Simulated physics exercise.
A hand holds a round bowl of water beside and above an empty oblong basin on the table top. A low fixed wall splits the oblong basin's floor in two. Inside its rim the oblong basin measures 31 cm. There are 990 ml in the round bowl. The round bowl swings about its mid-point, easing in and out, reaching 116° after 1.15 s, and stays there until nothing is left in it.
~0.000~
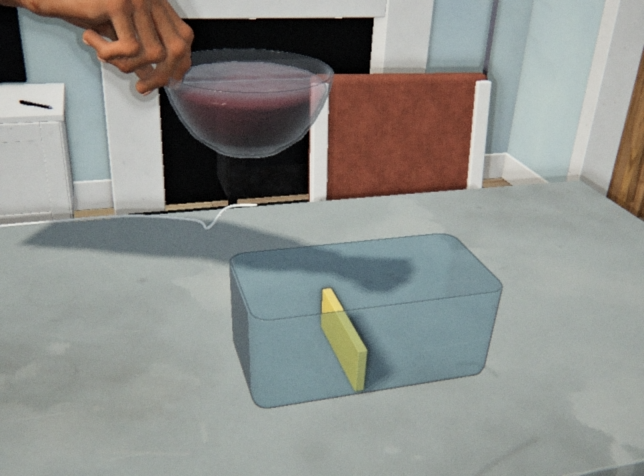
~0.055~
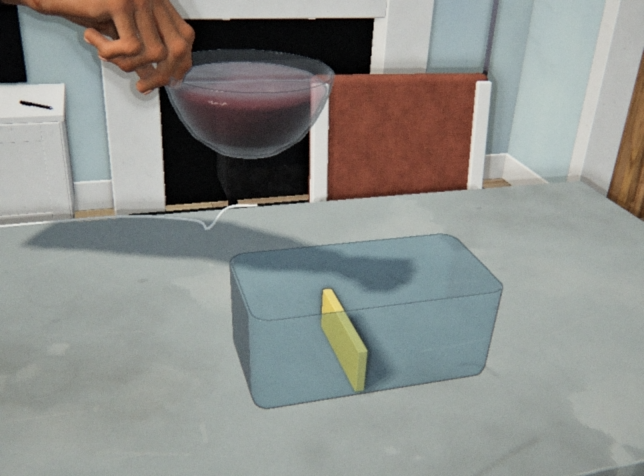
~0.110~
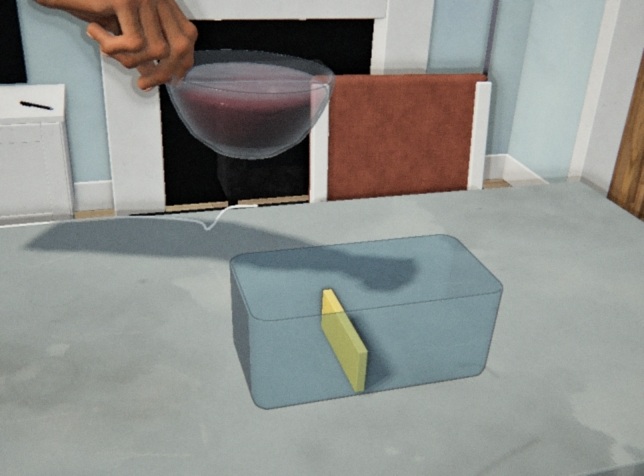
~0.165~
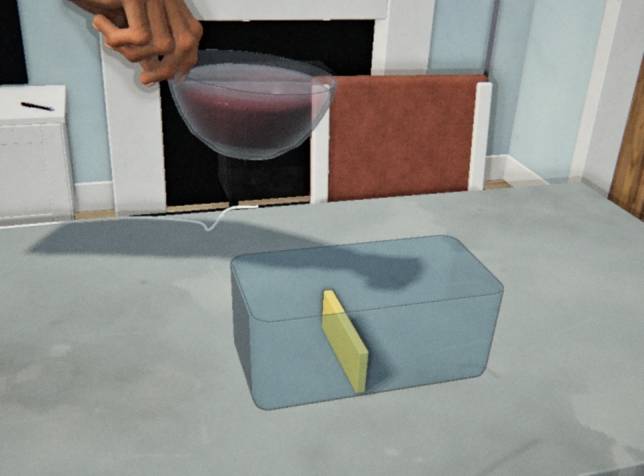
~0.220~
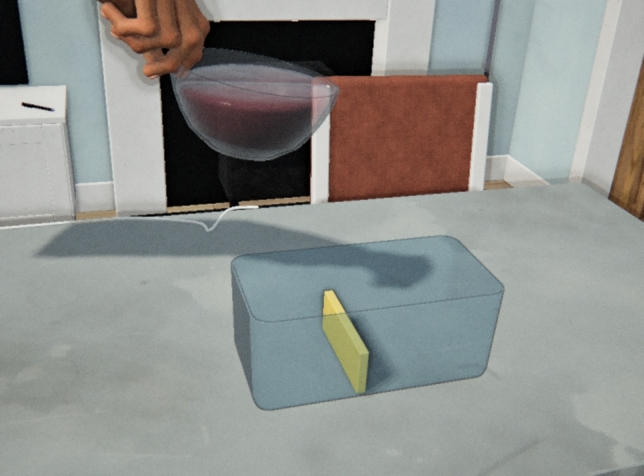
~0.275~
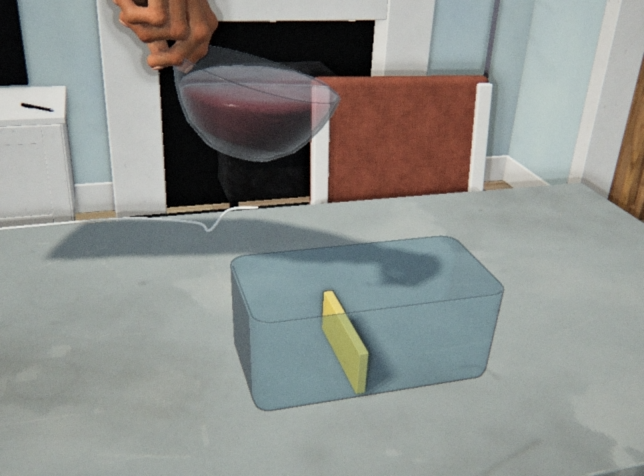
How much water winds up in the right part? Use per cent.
The far part has some 84 per cent.
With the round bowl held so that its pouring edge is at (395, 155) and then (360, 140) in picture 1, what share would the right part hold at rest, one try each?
First 95, then 90 per cent.
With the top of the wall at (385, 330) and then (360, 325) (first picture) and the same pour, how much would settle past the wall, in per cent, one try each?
In turn about 45 and 70 per cent.
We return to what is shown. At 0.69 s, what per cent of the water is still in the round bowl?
About 28 per cent.
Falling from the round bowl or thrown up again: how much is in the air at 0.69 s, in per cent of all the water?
Near 48 in a hundred.
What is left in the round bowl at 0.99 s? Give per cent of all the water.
Some 0 per cent.
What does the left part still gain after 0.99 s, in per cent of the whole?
About 3 per cent.
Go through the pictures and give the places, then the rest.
The first picture shows tilt 0°; pouring edge (329, 69); surface from (167, 82) to (323, 77); the oblong basin's rim runs from (240, 287) to (478, 261); the wall's top is at (344, 319).
The second picture shows tilt 1°; pouring edge (329, 70); surface from (167, 82) to (323, 78).
The third picture shows tilt 3°; pouring edge (330, 73); surface from (169, 82) to (324, 81).
The fourth picture shows tilt 6°; pouring edge (332, 79); surface from (171, 81) to (326, 83).
The fifth picture shows tilt 10°; pouring edge (334, 86); surface from (175, 82) to (329, 84).
The sixth picture shows tilt 16°; pouring edge (334, 94); surface from (179, 84) to (333, 89); 1 per cent is over the edge.
Then, 0.69 s in, the tilt is 76° and 29 per cent is still to pour, 1 is left of the wall and 23 right of it.
Then, 0.99 s in, the tilt is 111° and 0 per cent is still to pour, 12 is left of the wall and 84 right of it.
Then, 1.31 s in, the tilt is 116° and 0 per cent is still to pour, 15 is left of the wall and 84 right of it.
Then, 1.65 s in, the tilt is 116° and 0 per cent is still to pour, 15 is left of the wall and 84 right of it.
Finally, 15 per cent lies left of the wall, 84 right of it and 1 outside.
